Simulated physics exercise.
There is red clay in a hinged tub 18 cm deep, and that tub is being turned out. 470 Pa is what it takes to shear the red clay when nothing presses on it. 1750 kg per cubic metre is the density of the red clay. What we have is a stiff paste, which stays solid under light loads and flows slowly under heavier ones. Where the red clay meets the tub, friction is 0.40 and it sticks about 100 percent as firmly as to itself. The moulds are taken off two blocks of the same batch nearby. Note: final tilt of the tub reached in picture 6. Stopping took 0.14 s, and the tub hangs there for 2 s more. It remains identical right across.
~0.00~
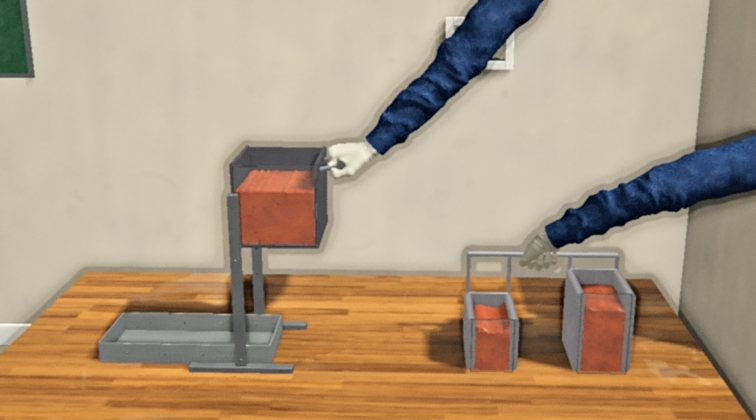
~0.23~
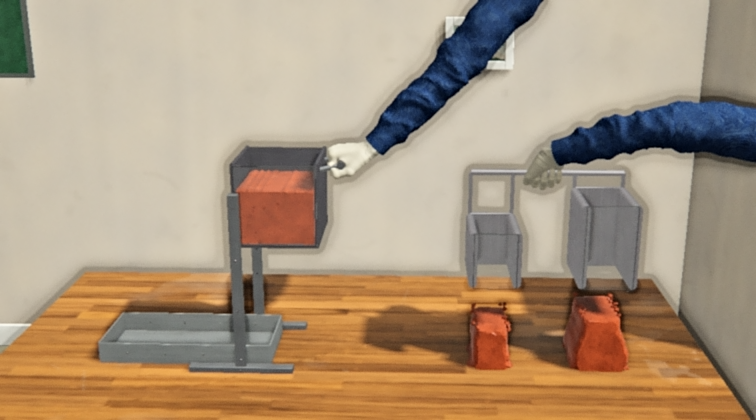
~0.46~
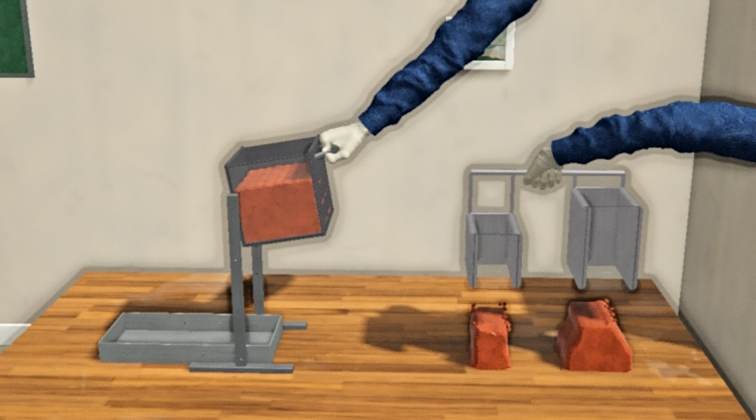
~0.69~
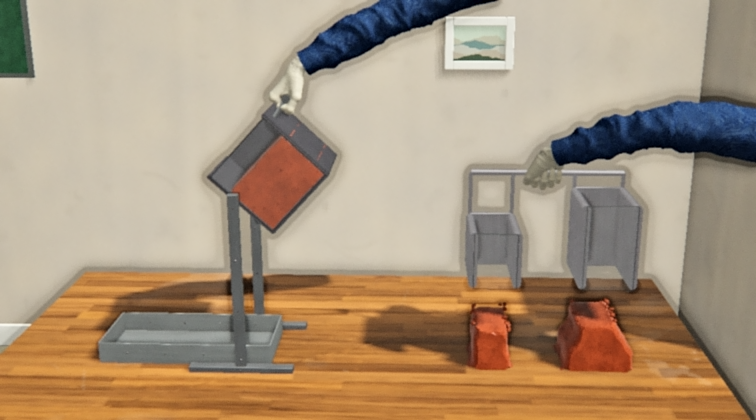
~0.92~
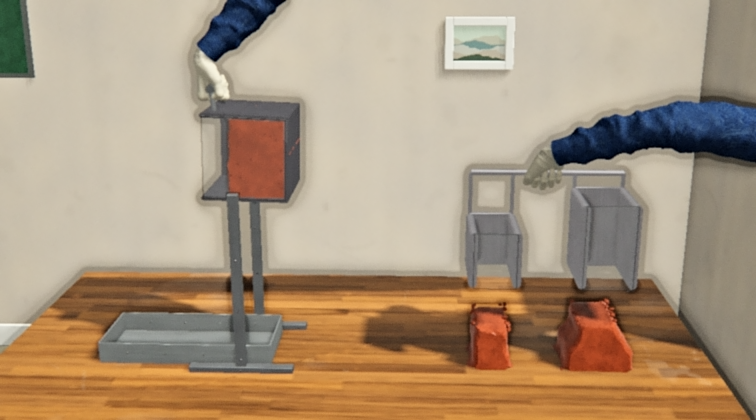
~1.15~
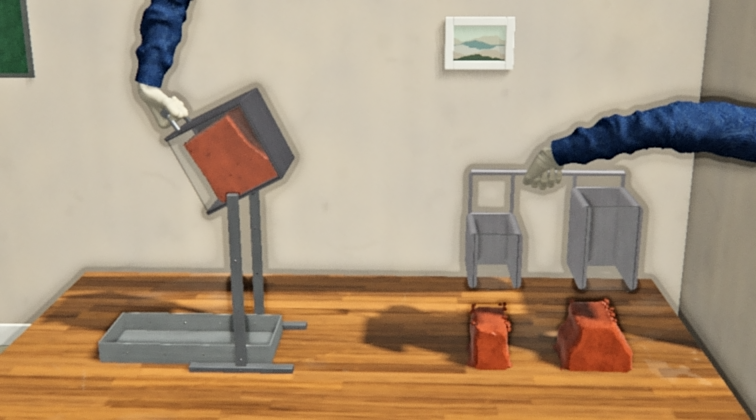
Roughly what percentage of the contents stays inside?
Roughly 12 %.
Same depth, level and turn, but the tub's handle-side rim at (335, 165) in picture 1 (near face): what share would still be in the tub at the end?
Roughly 12 %.
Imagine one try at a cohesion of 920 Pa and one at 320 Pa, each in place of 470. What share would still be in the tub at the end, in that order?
Roughly 100 % followed by roughly 12 %.
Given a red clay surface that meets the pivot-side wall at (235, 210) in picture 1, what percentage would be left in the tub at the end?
Around 45 per cent.
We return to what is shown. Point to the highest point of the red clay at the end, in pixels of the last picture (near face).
Around (267, 162).
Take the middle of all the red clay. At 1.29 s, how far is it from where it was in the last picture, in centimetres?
The distance comes to some 8 cm.
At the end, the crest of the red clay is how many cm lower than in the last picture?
The top ends up some 10 cm below its level in the last picture.
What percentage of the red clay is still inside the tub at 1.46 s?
Roughly 35 per cent.
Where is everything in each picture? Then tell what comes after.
In the first picture, handle-side rim at (313, 166), tilt 0 degrees; top of the red clay at (284, 191); blocks stand 10 cm, 16 cm (left to right).
In the second picture, handle-side rim at (313, 166), tilt 0 degrees; top of the red clay at (284, 191); blocks stand 10 cm, 13 cm (left to right).
In the third picture, handle-side rim at (307, 154), tilt 9 degrees; top of the red clay at (306, 180); blocks stand 10 cm, 12 cm (left to right).
In the fourth picture, handle-side rim at (262, 118), tilt 47 degrees; top of the red clay at (280, 139); blocks stand 10 cm, 12 cm (left to right).
In the fifth picture, handle-side rim at (201, 118), tilt 88 degrees; top of the red clay at (233, 120); blocks stand 10 cm, 12 cm (left to right).
In the sixth picture, handle-side rim at (168, 142), tilt 116 degrees; top of the red clay at (224, 118); blocks stand 10 cm, 12 cm (left to right).
After 1.29 s, the tub is at 116 degrees and holds 66 %.
After 1.46 s, the tub is at 116 degrees and holds 35 %.
After 1.63 s, the tub is at 116 degrees and holds 29 %.
After 1.80 s, the tub is at 116 degrees and holds 12 %.
After 3.15 s, at the end, the tub is at 116 degrees and holds 12 %.
